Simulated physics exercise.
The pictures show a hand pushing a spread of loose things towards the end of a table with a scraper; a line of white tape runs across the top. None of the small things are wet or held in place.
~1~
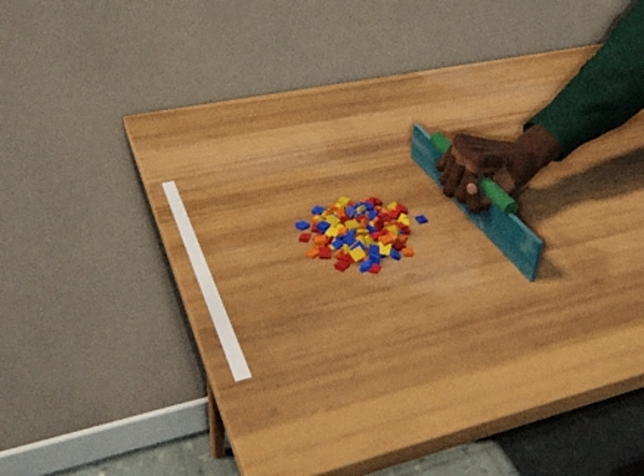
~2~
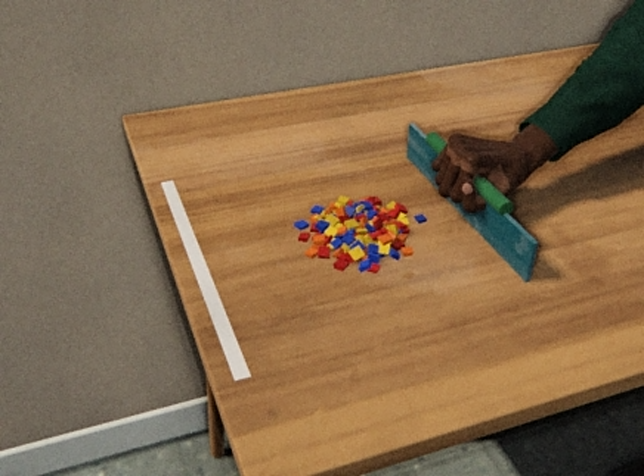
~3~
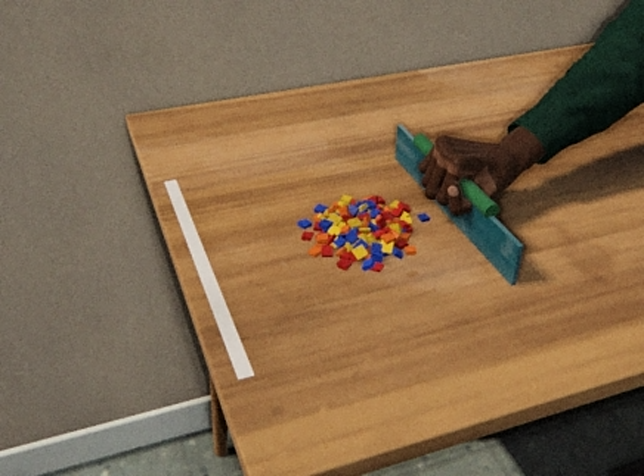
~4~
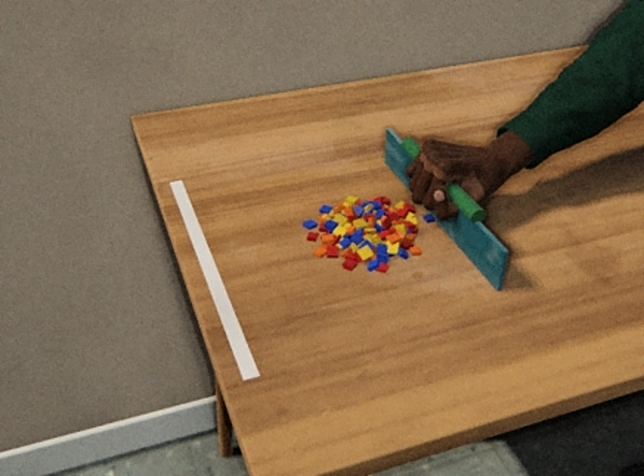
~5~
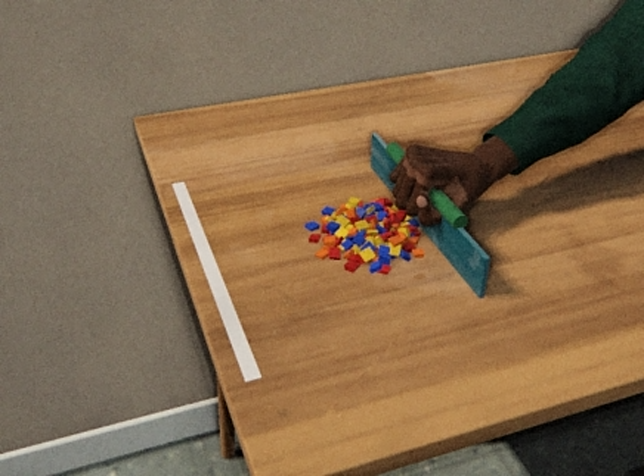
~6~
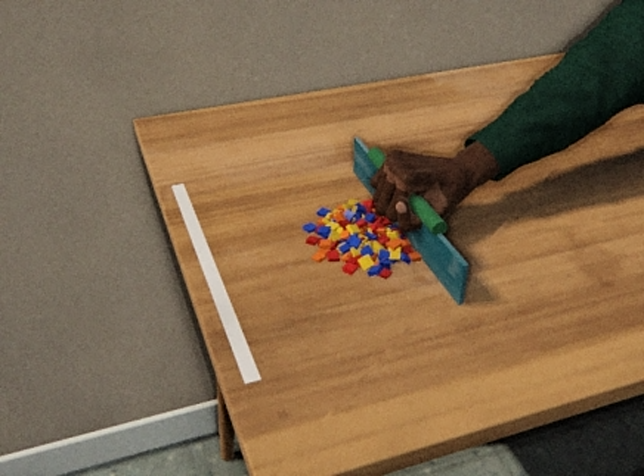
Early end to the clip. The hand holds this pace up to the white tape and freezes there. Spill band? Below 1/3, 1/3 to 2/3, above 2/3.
Above 2/3.
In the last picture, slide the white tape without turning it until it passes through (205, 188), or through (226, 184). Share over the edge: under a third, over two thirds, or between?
Between a third and two thirds, then below one third.
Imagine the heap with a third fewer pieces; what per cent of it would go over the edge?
Near 80 per cent of the pieces.
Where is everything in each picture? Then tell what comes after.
Scraper (527, 251), at rest; white tape (171, 190), about two fingers from the edge; edge at (176, 274); the heap (359, 230), mosaic tiles, in the first frame.
Scraper (522, 251), in the second frame.
Scraper (508, 254); the heap (361, 228), in the third frame.
Scraper (493, 260), in the fourth frame.
Scraper (476, 267); the heap (369, 231), just a few pushed along, in the fifth frame.
Scraper (455, 273); white tape (180, 193); edge at (186, 277); the heap (359, 234), roughly half pushed along, in the sixth frame.
Just after the last frame, scraper still moving, near (303, 213); heap all on the table, its front near (221, 260).
A moment on, scraper stopped at the white tape; heap the larger part over the edge.
When it is over, scraper stopped at the white tape; heap the larger part over the edge.
